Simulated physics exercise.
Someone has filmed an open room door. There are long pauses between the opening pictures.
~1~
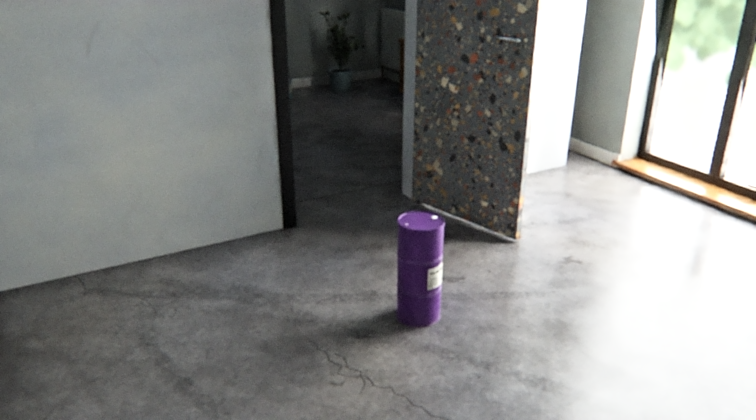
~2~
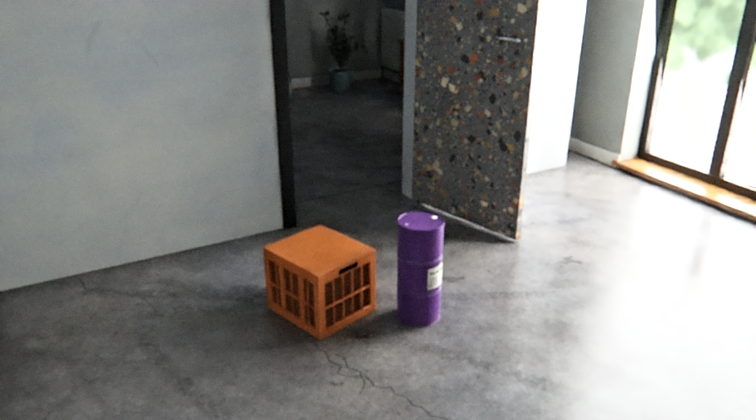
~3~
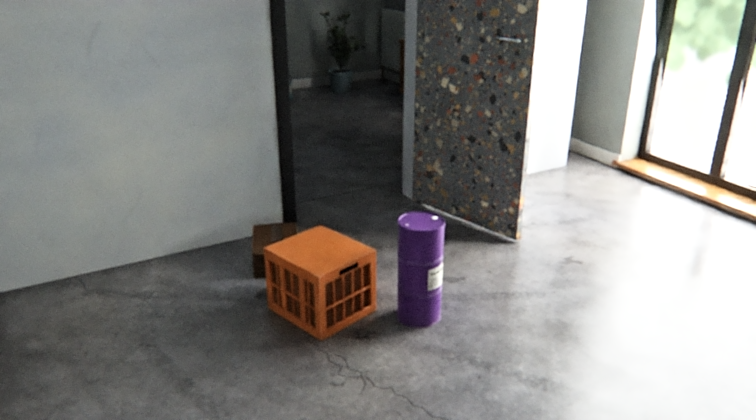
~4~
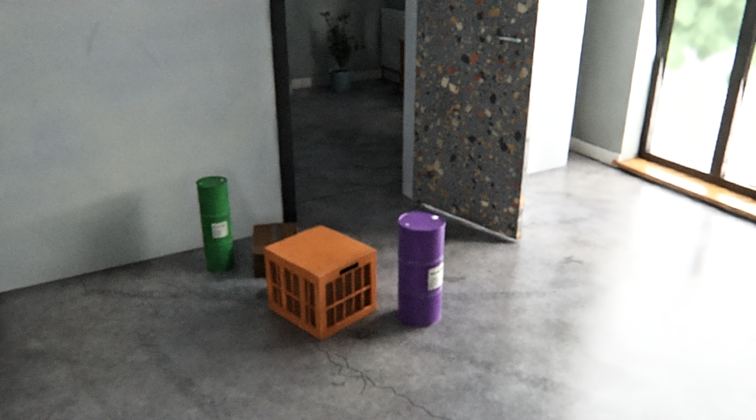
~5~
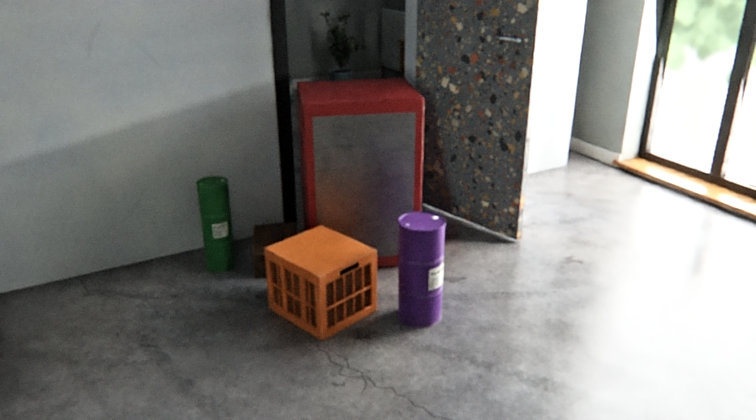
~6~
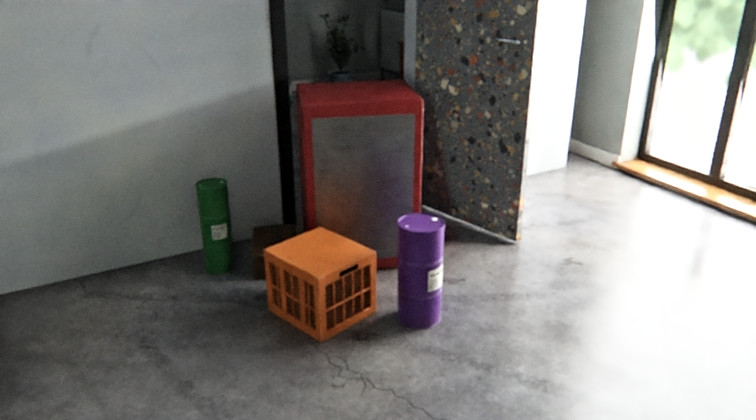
Orange crate, brown box, green canister and red appliance appearing in turn beside a purple canister near a motionless open door.
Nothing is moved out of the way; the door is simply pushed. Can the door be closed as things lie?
In the end the door jams.
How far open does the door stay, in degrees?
Some 60° open.
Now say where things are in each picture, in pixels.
Door wide open and still, in the first picture.
Door wide open and still; orange crate (320, 279), in the second picture.
Door wide open and still; purple canister (420, 270), in the third picture.
Door wide open and still; orange crate (321, 280); brown parcel (276, 249), in the fourth picture.
Door wide open and still; green canister (217, 225); purple canister (421, 270), in the fifth picture.
Door wide open and still; red appliance (358, 176); orange crate (321, 282), in the sixth picture.
Then, 0.40 s after the last picture, door 94° open.
Then, 0.70 s after the last picture, door 76° open.
Then, 0.90 s after the last picture, door 61° open.
At rest, door 60° open; all 5 in place. Seen from the same camera at the end, red appliance near (356, 175).
